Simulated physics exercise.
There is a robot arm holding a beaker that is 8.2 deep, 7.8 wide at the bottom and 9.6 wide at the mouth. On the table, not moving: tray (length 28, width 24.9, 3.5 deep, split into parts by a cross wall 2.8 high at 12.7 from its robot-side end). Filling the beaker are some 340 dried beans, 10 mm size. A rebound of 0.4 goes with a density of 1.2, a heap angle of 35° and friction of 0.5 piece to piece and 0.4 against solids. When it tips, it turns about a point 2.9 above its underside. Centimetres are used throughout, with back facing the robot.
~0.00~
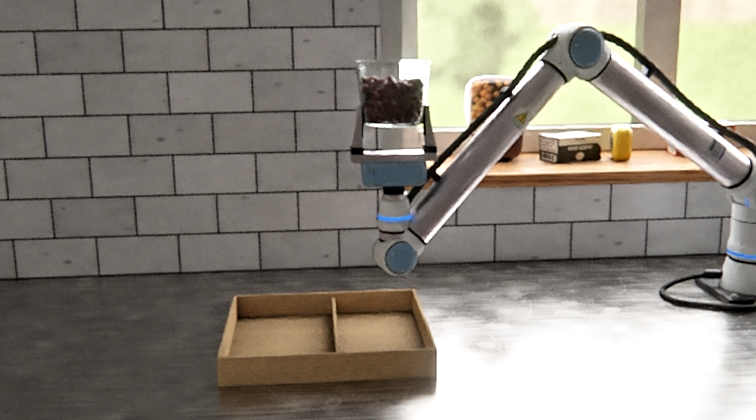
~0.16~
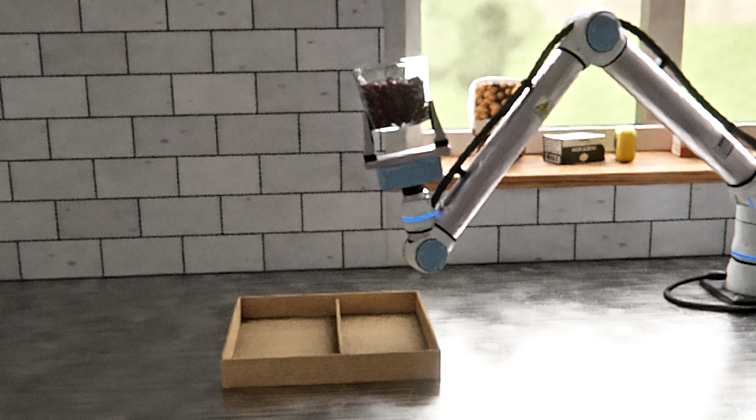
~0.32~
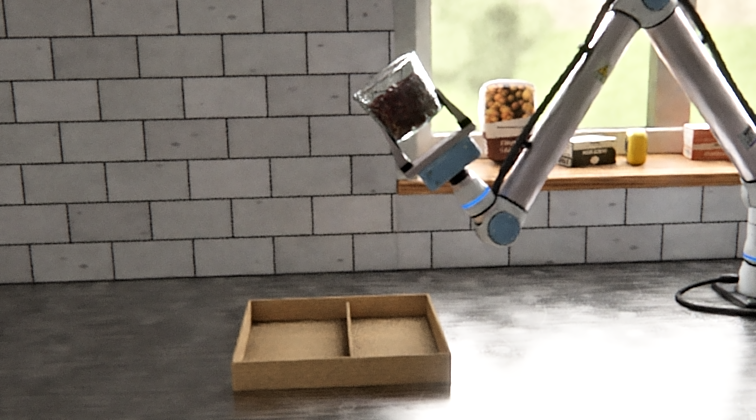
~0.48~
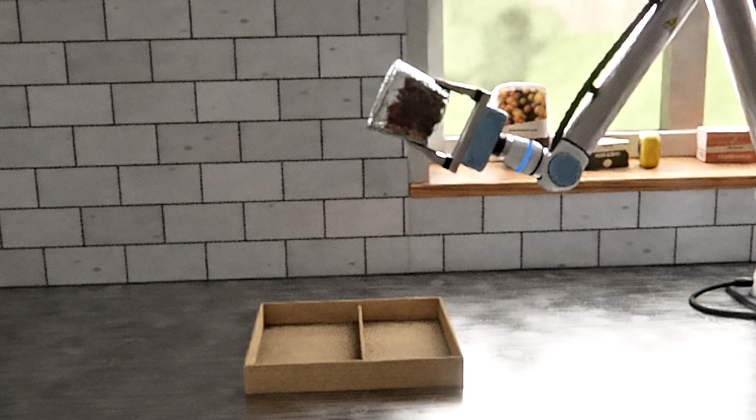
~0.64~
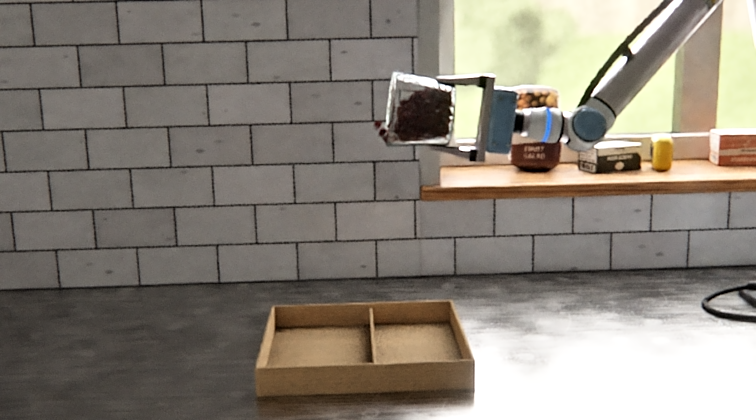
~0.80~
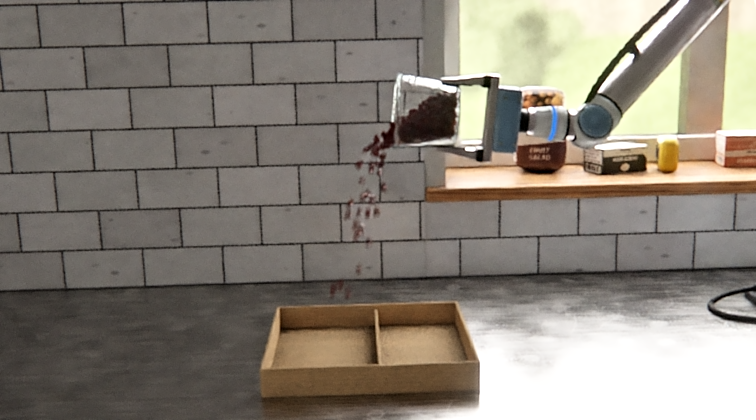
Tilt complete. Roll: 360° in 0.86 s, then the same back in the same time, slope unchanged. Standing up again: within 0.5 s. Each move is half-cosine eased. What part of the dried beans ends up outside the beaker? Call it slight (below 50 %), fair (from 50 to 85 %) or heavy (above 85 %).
I would call it fair, from 50 to 85 %.
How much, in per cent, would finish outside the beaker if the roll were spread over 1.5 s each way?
It would come to around 80 percent.
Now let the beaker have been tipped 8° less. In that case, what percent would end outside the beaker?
50 per cent or so.
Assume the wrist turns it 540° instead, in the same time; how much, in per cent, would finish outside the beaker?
Share: Close to 75 %.
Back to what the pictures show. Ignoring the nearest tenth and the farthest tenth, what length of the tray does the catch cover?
That stretch is around 12 cm long.
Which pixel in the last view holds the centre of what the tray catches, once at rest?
Roughly at pixel (331, 355).
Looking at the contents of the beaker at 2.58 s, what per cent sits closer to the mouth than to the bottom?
Close to 35 per cent is in the half by the mouth.
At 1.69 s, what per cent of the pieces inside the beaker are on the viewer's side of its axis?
Some 70 percent of the contents is nearer the viewer than the centre line.
After 1.69 s, tipped 84°, highest piece 37 above the table; 159 in the beaker, 146 in the far-side part, 6 in the robot-side part, 27 in flight or on a rim.
After 2.58 s, tipped 81°, highest piece 36 above the table; 226 in the far-side part, 93 in the beaker, 7 in the robot-side part, 1 on the table or floor, 11 in flight or on a rim.
After 3.22 s, upright, highest piece 38 above the table; 238 in the far-side part, 92 in the beaker, 7 in the robot-side part, 1 on the table or floor.
After 3.92 s, upright, highest piece 38 above the table; 238 in the far-side part, 92 in the beaker, 7 in the robot-side part, 1 on the table or floor.
In the end, 238 in the far-side part, 92 in the beaker, 7 in the robot-side part, 1 on the table or floor. That is 73 % outside the beaker.
